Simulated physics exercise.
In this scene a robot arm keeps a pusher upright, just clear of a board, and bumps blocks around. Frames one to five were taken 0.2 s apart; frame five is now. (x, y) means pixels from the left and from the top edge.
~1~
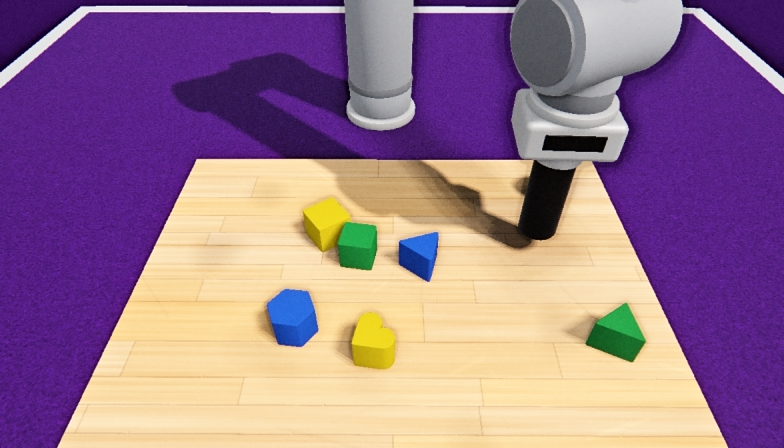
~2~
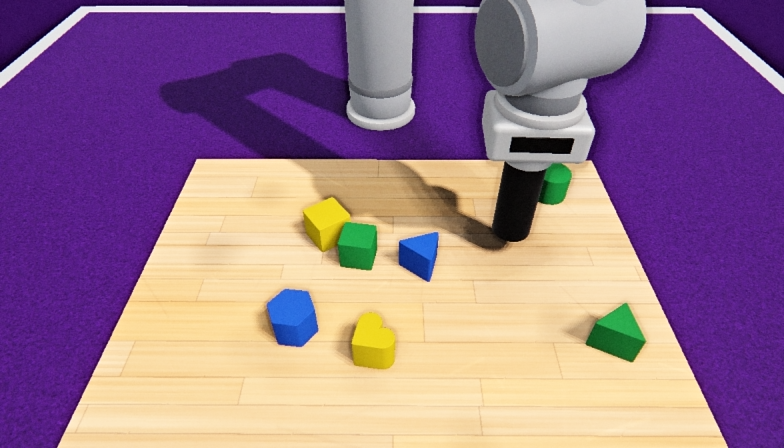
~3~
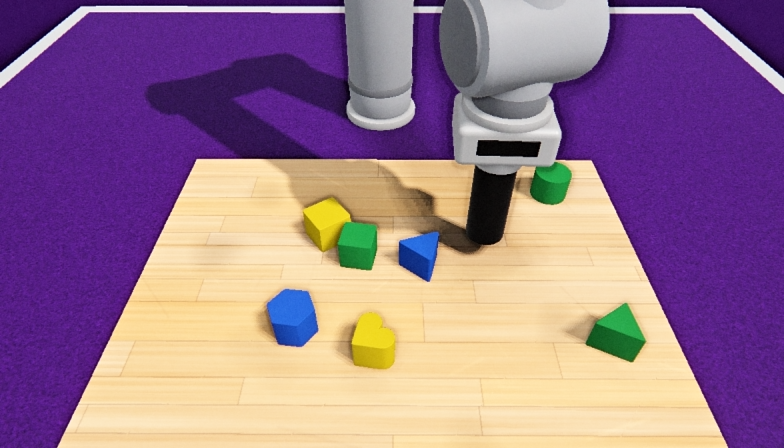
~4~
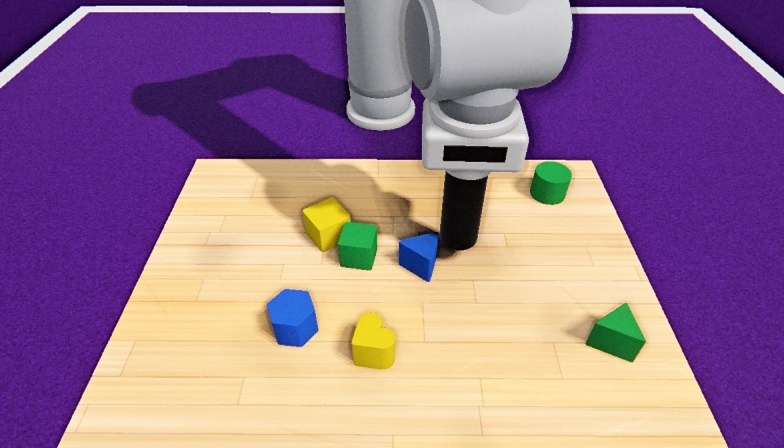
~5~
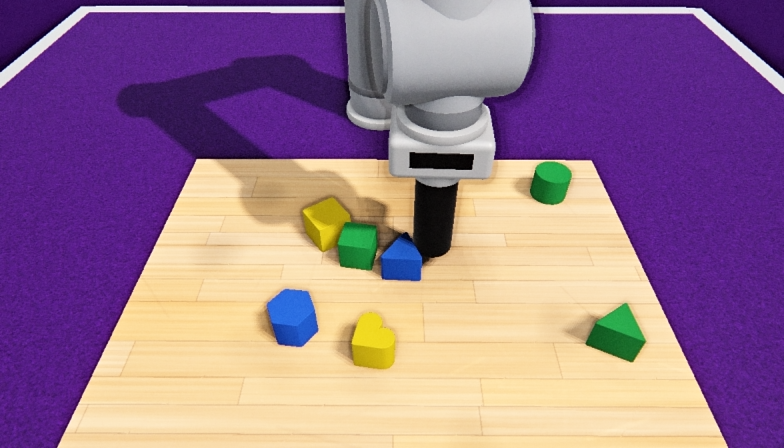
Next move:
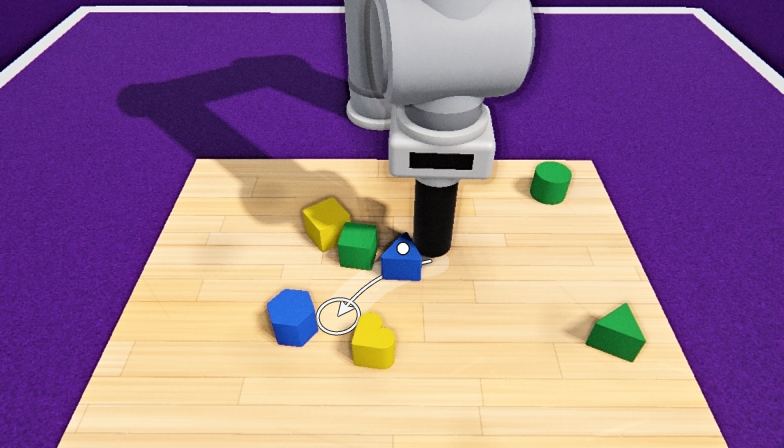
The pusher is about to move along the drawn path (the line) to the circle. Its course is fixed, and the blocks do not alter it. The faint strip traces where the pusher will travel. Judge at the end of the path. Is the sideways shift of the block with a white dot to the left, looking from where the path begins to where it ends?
No, it doesn't check out.
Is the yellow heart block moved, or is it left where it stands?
The yellow heart block is left alone.
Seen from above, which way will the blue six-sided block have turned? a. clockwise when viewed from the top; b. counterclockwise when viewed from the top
It's b.
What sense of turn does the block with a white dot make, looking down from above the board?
The block with a white dot rotates clockwise.
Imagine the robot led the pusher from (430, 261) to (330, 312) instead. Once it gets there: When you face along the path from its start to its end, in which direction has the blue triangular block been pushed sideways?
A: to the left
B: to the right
B
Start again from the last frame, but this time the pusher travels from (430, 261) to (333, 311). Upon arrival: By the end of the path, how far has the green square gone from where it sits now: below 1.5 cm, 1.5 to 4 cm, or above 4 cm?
My estimate: Under 1.5 cm.
Drawn move, from (430, 261) by way of (395, 271) and (364, 289) to (338, 316); the dot is on the blue triangular block.
The first path, step by step. One third of the way, pusher at (394, 254); green square at (353, 235), turned 20° clockwise; blue triangular block at (365, 261).
Two thirds of the way, pusher at (362, 273); green square at (348, 236), turned 35° clockwise; blue triangular block at (328, 275).
At the end, pusher at (336, 299); blue six-sided block at (281, 311), turned 20° anticlockwise; green square at (348, 236), turned 35° clockwise; yellow heart block still; blue triangular block at (303, 284), turned 40° clockwise.
